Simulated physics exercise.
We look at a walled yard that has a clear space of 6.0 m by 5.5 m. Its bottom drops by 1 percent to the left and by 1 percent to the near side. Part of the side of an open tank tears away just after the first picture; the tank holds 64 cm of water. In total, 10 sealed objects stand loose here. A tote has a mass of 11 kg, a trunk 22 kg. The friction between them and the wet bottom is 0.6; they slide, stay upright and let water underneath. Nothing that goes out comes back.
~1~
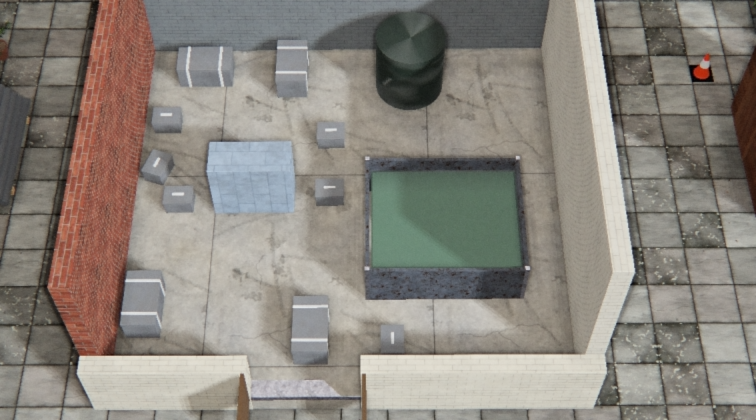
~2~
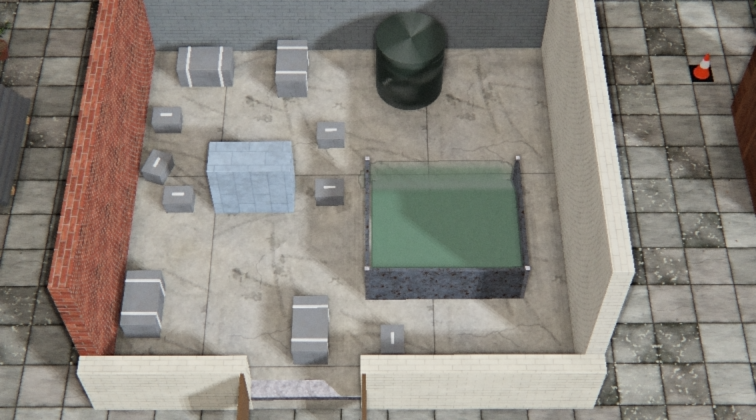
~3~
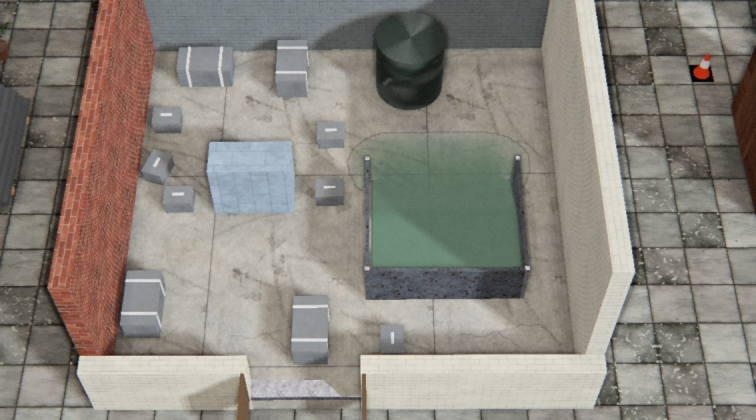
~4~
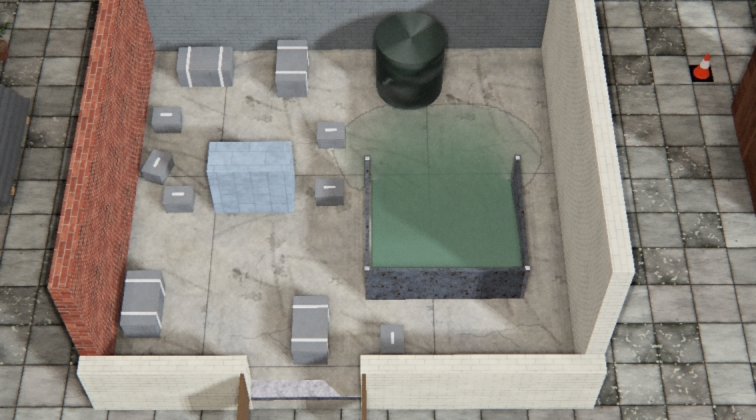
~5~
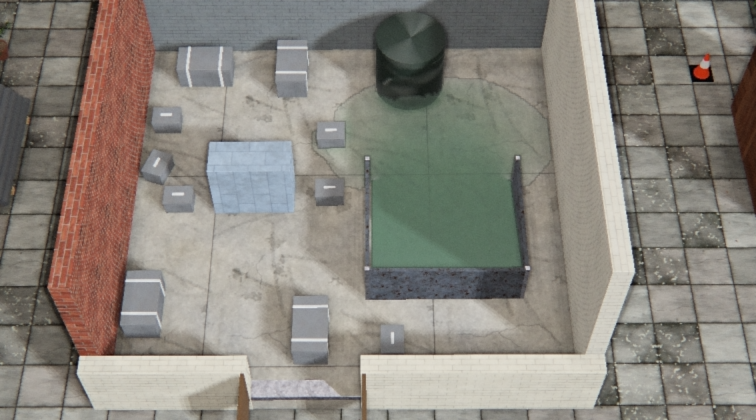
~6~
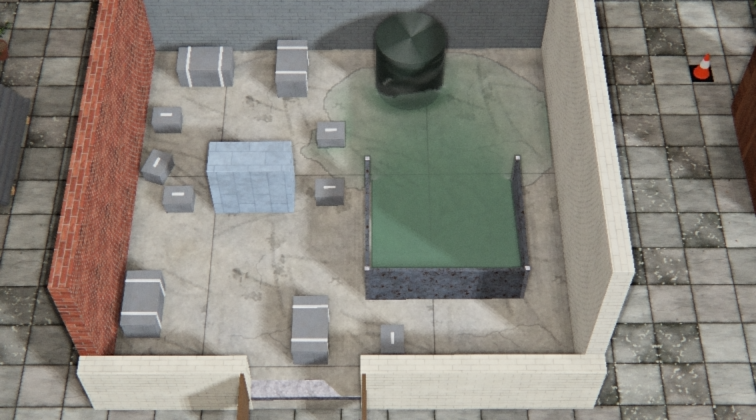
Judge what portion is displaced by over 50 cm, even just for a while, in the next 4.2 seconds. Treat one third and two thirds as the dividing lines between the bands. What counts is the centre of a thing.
I expect one to two thirds of them.
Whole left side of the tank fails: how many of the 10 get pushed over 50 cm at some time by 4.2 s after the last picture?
The answer then is 7.
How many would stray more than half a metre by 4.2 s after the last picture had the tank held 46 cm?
Then 3 of them.
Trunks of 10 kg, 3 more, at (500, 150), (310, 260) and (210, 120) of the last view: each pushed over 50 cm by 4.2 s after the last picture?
Outcome: Breaks the threshold first, stays within next, breaks the threshold last.
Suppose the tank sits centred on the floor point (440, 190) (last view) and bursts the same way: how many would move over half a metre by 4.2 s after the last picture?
Result: 5.
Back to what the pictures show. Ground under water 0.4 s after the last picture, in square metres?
About 11.5 m2 is covered.
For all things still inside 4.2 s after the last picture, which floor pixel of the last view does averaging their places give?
Mean position approx. (229, 244).
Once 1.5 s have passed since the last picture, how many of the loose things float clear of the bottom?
Then: 0.
Then, 0.4 s after the last picture 0 of 10 are over 50 cm from their spots; 0 afloat.
Then, 1.5 s after the last picture 2 of 10 are over 50 cm from their spots; 0 afloat.
Then, 2.8 s after the last picture 4 of 10 are over 50 cm from their spots; 3 afloat.
Then, 4.2 s after the last picture 6 of 10 are over 50 cm from their spots, and 6 have been at some point; 4 afloat.
